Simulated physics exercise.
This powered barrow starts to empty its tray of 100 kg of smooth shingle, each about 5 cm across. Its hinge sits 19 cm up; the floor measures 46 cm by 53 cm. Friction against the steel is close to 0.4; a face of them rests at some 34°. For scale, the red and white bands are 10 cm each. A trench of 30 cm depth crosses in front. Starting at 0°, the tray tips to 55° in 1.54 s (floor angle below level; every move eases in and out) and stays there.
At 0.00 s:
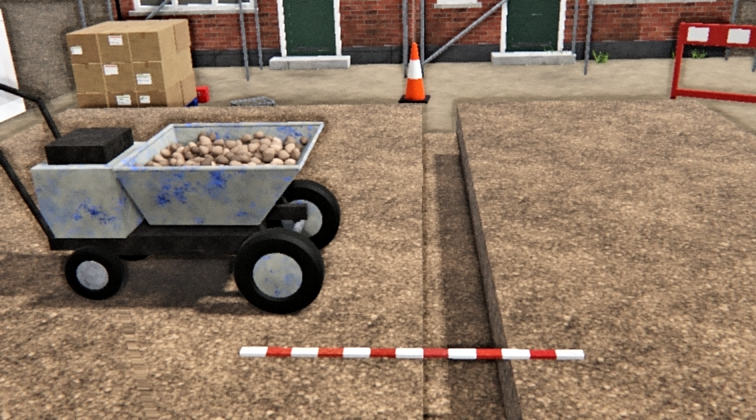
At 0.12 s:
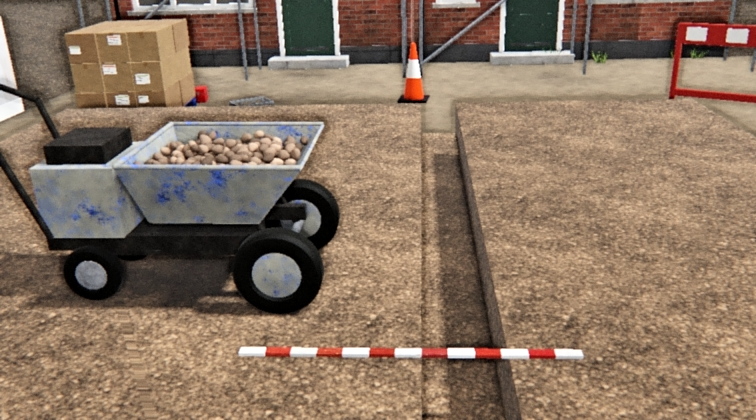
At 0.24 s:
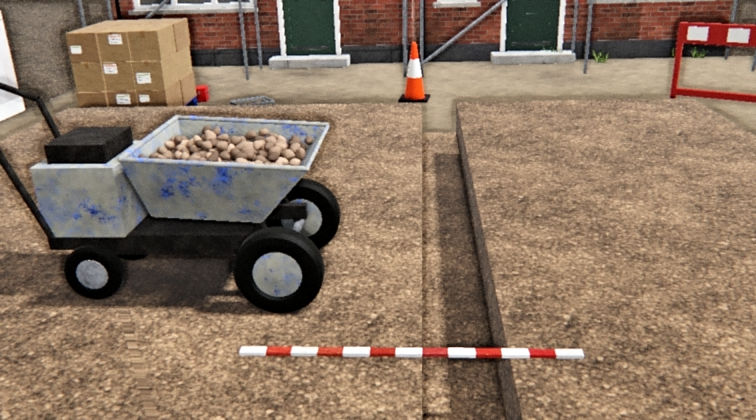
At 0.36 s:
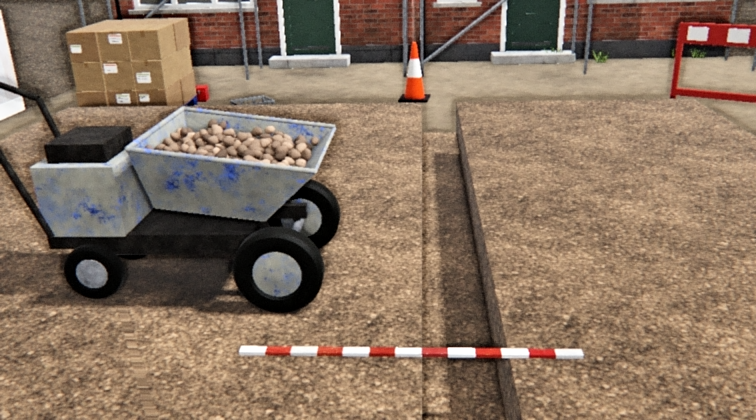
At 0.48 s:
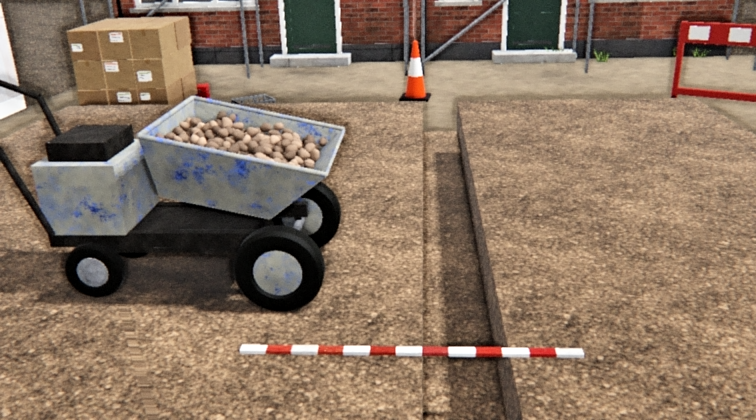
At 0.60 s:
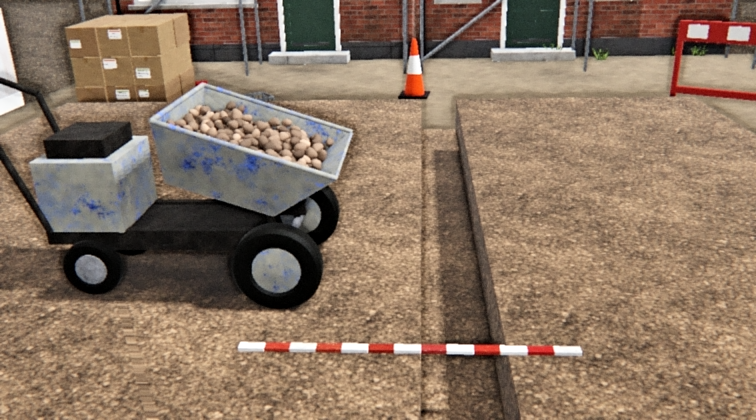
A small powered barrow with a blue-scuffed pale tray of brownish rounded stones stands at the left of a gravelly yard, seen from slightly above and to the side. A red and white pole lies in front across a narrow trench, with stacked boxes, an orange cone, a red barrier and brick houses behind. The tray's left end rises, slowly then faster, slanting it down rightward, while the camera stays essentially still.
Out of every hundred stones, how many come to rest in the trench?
Close to 57 in a hundred.
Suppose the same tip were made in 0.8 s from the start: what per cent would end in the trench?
In that case some 60 per cent.
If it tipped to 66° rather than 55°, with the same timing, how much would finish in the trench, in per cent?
Then about 100 per cent.
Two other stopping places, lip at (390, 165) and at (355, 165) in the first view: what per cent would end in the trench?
Near 35 per cent from the first place, 55 from the second.
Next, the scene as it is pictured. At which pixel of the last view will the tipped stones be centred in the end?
Their middle is at about (451, 320).
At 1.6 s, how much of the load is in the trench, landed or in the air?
About 10 per cent by then.
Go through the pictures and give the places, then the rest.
In the first frame, the tray is at 0°, its lip at (300, 168); the top of the load is at (226, 147).
The second frame shows lip at (301, 168), floor tilted 1°, highest stones at (226, 146); the stones move at 0.1 m/s on average.
In the third frame, the tray is at 4°, its lip at (307, 169); the top of the load is at (206, 140); the stones move at 0.2 m/s on average.
The fourth frame shows lip at (315, 172), floor tilted 8°, highest stones at (199, 134); the stones move at 0.3 m/s on average.
In the fifth frame, the tray is at 13°, its lip at (326, 175); the top of the load is at (206, 124); the stones move at 0.4 m/s on average.
The sixth frame shows lip at (336, 179), floor tilted 19°, highest stones at (215, 113); the stones move at 0.4 m/s on average.
After 1.2 s the floor is at 47°; 100 % in the tray; the foremost stones are at (369, 192).
After 1.6 s the floor is at 55°; 80 % in the tray, 11 % short of the trench, 9 % in the trench; the foremost stones are at (469, 326).
After 2.0 s the floor is at 55°; 58 % in the tray, 8 % short of the trench, 34 % in the trench; the foremost stones are at (483, 310).
After 3.9 s the floor is at 55°; 30 % in the tray, 13 % short of the trench, 57 % in the trench; the foremost stones are at (487, 331).
